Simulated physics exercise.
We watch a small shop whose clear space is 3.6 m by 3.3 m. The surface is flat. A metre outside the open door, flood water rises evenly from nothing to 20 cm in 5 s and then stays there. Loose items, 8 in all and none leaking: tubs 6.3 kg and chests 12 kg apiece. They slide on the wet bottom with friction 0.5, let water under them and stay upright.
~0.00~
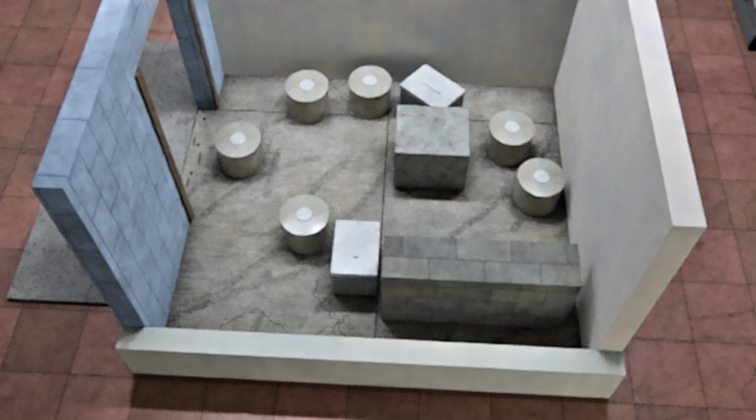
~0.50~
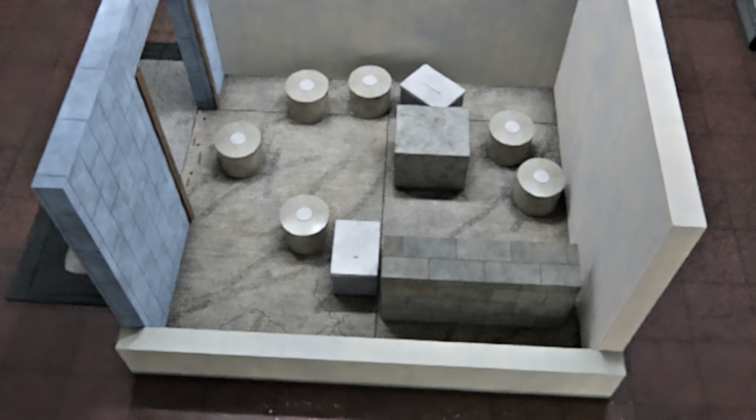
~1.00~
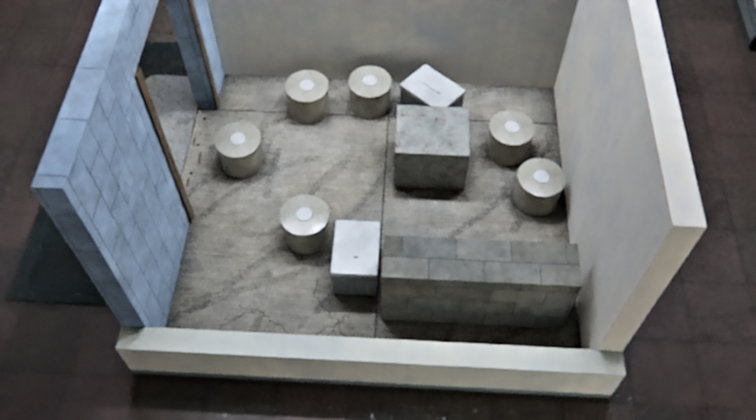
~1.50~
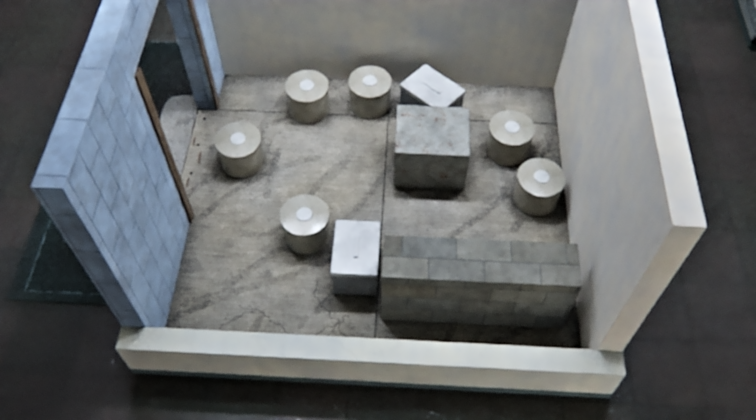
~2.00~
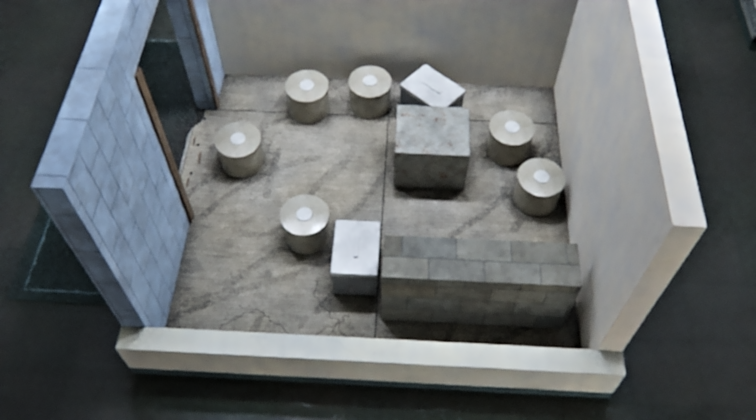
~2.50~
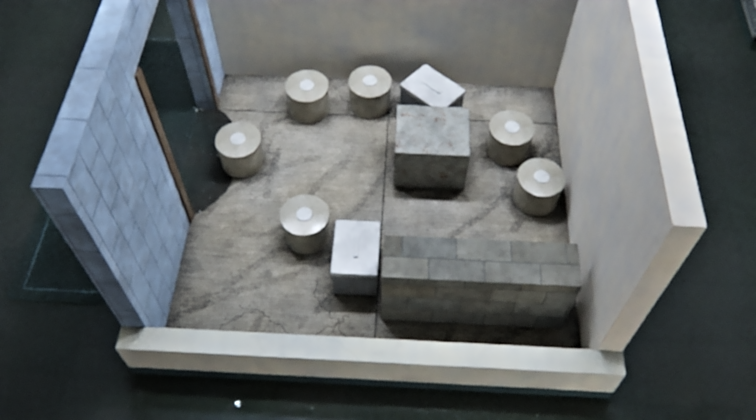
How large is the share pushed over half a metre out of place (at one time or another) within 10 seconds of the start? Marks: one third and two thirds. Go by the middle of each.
That comes to two thirds or more.
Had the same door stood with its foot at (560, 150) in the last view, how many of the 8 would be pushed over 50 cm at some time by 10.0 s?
Then 8.
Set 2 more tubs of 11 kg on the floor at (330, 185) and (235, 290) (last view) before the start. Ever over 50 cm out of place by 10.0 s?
In turn: Past it, short of it.
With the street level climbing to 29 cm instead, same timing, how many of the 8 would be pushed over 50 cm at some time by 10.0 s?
In that case 8 of them.
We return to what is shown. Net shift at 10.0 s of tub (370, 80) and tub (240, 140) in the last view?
In turn: 150 cm, 300 cm.
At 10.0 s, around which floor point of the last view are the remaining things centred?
Near (454, 218).
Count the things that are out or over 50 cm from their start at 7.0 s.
By then 5.
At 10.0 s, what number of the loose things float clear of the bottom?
At that moment 7.
After 3.5 s 0 of 8 are over 50 cm from their spots; 0 afloat.
After 4.5 s 1 of 8 are over 50 cm from their spots; 0 afloat.
After 7.0 s 5 of 8 are over 50 cm from their spots; 5 afloat.
After 10.0 s 8 of 8 are over 50 cm from their spots, and 8 have been at some point; 7 afloat.
